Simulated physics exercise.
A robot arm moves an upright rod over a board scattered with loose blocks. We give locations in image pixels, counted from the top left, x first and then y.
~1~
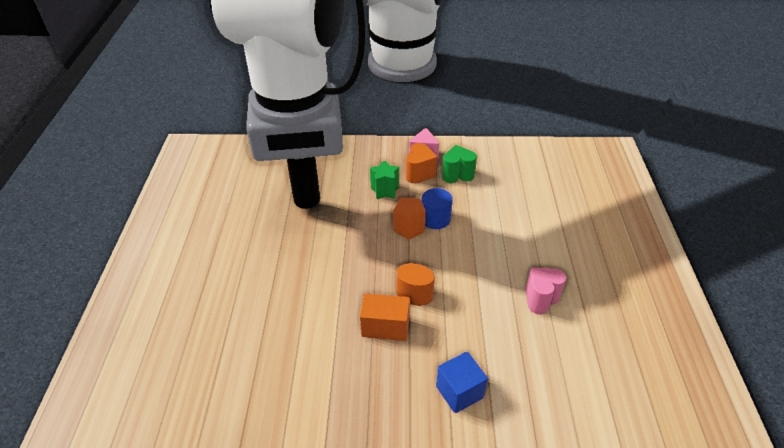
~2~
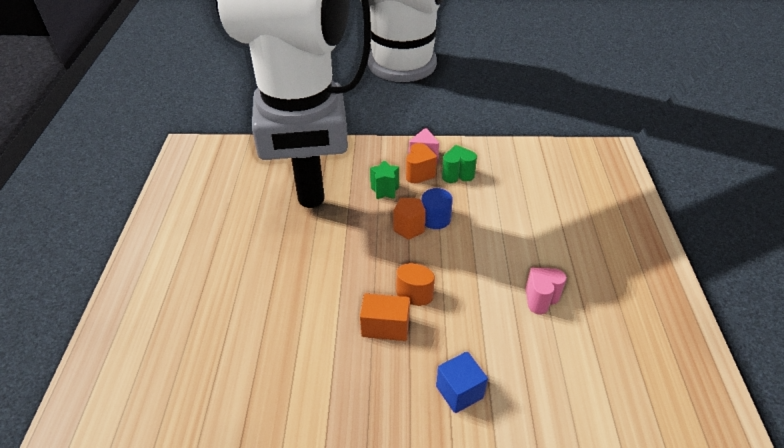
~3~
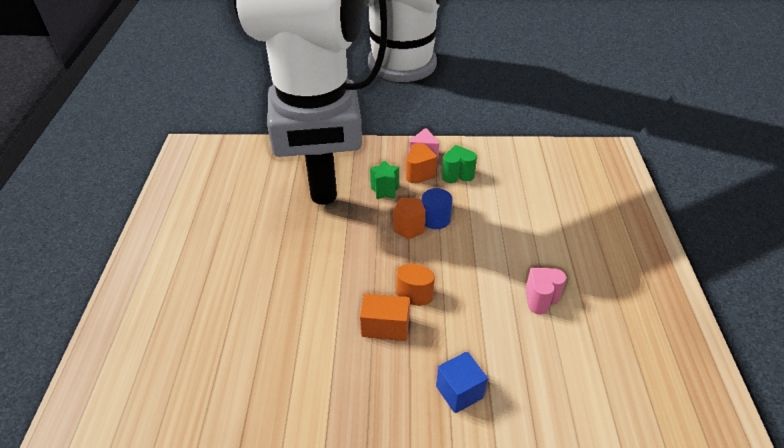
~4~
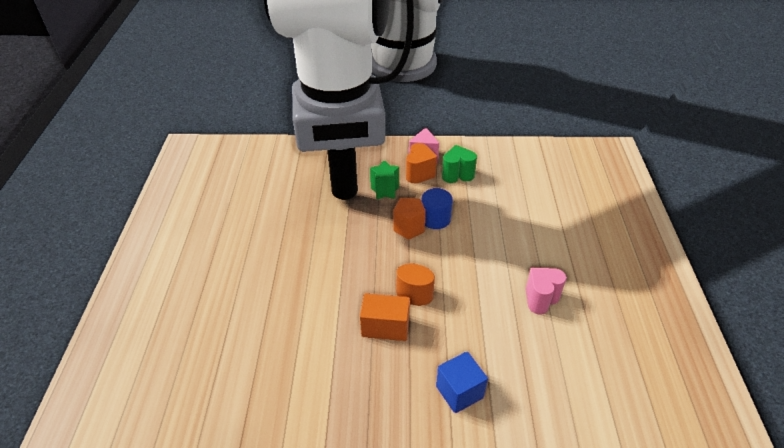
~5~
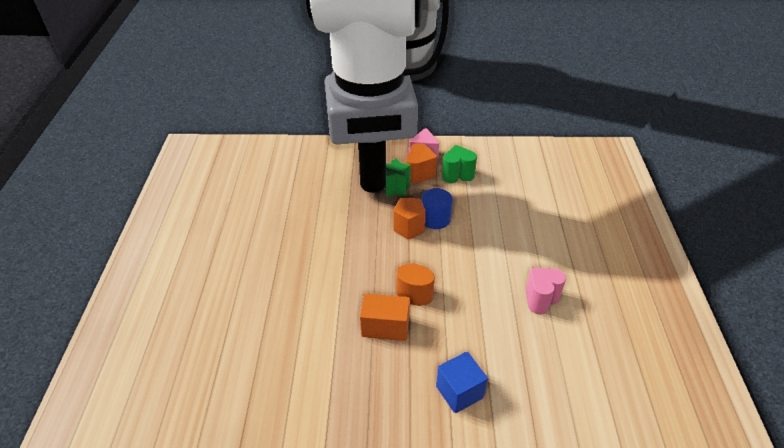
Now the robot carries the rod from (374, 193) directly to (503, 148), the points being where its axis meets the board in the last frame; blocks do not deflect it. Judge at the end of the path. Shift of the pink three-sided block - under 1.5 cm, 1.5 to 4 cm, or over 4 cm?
Shift: Under 1.5 cm.
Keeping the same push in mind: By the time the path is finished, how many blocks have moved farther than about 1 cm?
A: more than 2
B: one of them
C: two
Correct choice: A.
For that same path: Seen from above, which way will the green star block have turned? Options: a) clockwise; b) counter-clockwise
Letter a.
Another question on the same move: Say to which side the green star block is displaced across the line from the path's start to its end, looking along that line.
Goes right.
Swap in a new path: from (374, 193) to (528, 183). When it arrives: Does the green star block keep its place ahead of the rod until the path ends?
Yes, that is what happens.
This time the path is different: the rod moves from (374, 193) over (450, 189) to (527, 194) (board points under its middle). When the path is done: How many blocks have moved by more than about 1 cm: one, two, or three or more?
It shifts three blocks or more.
On the path given first. One third of the way, rod (420, 170); green star block (441, 165), turned 50° clockwise; orange heart block (448, 149), turned 95° anticlockwise; green heart block (481, 150), turned 25° clockwise.
Two thirds of the way, rod (464, 155); green star block (450, 164), turned 90° clockwise; orange heart block (493, 139), turned 65° anticlockwise; green heart block (523, 151), turned 55° clockwise.
At the end, rod (505, 141); green star block (450, 164), turned 90° clockwise; orange heart block (527, 135), turned 20° clockwise; pink three-sided block unmoved; green heart block (534, 153), turned 75° clockwise.
